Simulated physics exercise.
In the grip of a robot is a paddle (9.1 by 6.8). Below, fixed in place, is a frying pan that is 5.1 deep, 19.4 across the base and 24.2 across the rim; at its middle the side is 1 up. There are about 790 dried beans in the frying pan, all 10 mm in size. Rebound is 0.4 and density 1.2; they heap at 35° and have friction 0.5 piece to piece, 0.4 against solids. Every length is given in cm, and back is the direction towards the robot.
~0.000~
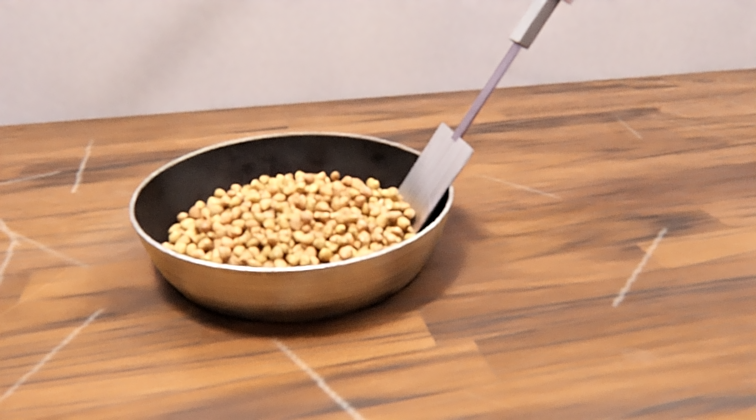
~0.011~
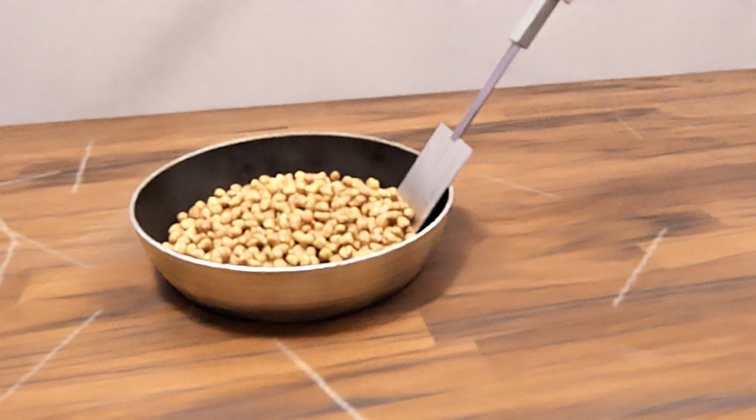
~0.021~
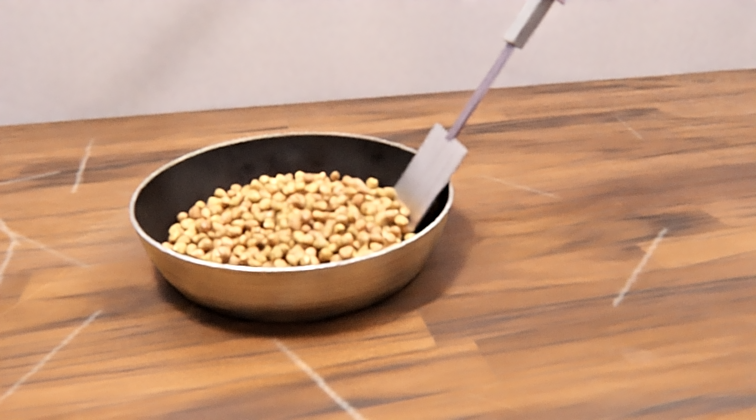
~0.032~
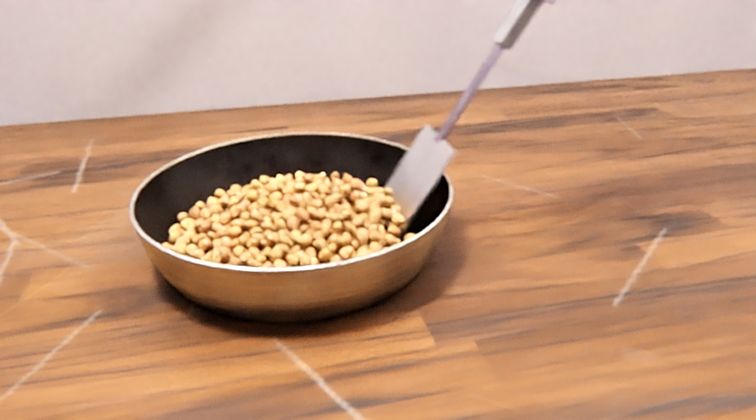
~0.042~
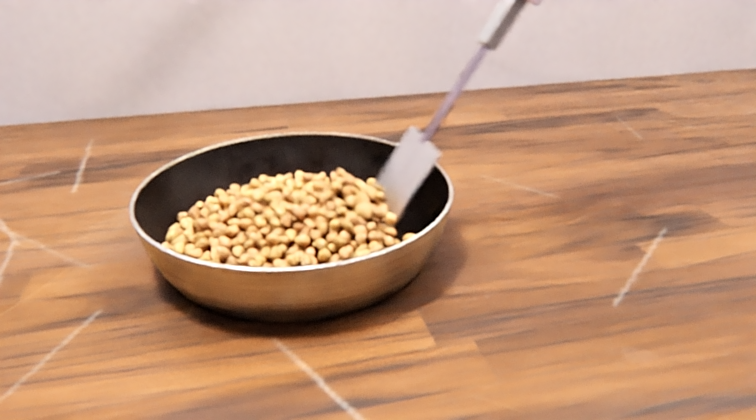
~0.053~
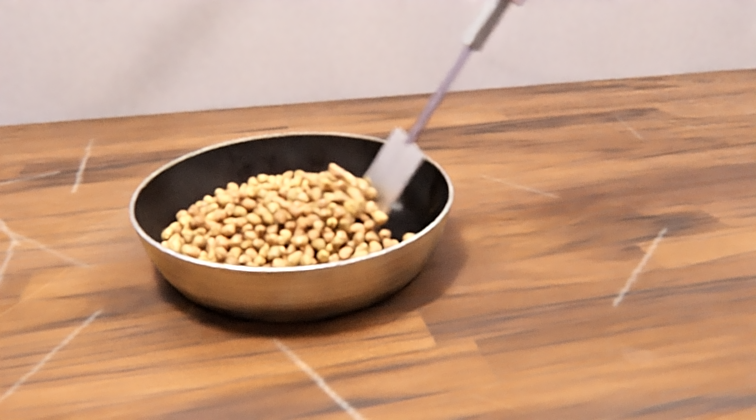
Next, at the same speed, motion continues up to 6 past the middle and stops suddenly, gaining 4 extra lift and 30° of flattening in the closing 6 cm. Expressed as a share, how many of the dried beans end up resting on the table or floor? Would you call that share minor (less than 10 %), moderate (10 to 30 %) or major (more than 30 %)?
I would call it moderate.
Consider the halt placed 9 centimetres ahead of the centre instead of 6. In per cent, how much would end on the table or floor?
I'd expect close to 20 per cent then.
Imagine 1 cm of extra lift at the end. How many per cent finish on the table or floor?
It comes to around 5 percent.
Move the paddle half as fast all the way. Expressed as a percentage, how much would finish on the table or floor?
Approx. 0 per cent.
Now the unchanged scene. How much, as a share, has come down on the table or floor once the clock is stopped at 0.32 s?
Around 10 %.
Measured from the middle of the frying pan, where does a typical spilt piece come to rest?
The answer is around 30 cm.
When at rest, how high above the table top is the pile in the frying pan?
It reaches roughly 5.5 cm.
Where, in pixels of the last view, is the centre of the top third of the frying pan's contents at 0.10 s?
The middle sits at approx. (264, 209).
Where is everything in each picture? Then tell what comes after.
Paddle top edge at (458, 136), sloping 57°; upper third of the load around (307, 217), from x 165 to 415, top at y 175; 788 in the frying pan, in the first picture.
Paddle top edge at (457, 136), sloping 57°; upper third of the load around (306, 216), from x 165 to 415, top at y 175, in the second picture.
Paddle top edge at (451, 136), sloping 57°; upper third of the load around (309, 216), from x 165 to 415, top at y 175, in the third picture.
Paddle top edge at (440, 137), sloping 57°; upper third of the load around (309, 215), from x 165 to 415, top at y 175, in the fourth picture.
Paddle top edge at (425, 139), sloping 57°; upper third of the load around (310, 212), from x 165 to 415, top at y 175, in the fifth picture.
Paddle top edge at (410, 140), sloping 57°; upper third of the load around (308, 210), from x 165 to 415, top at y 170; 788 in the frying pan, in the sixth picture.
By 0.08 s, sloping 57°, highest piece 7 above the table; 788 in the frying pan.
By 0.10 s, sloping 47°, highest piece 8 above the table; 788 in the frying pan.
By 0.32 s, sloping 27°, highest piece 6 above the table; 681 in the frying pan, 98 on the table or floor, 9 on the blade or in flight.
By 1.37 s, sloping 27°, highest piece 5 above the table; 680 in the frying pan, 108 on the table or floor.
Final count, 680 in the frying pan, 108 on the table or floor. That is 14 % on the table or floor.
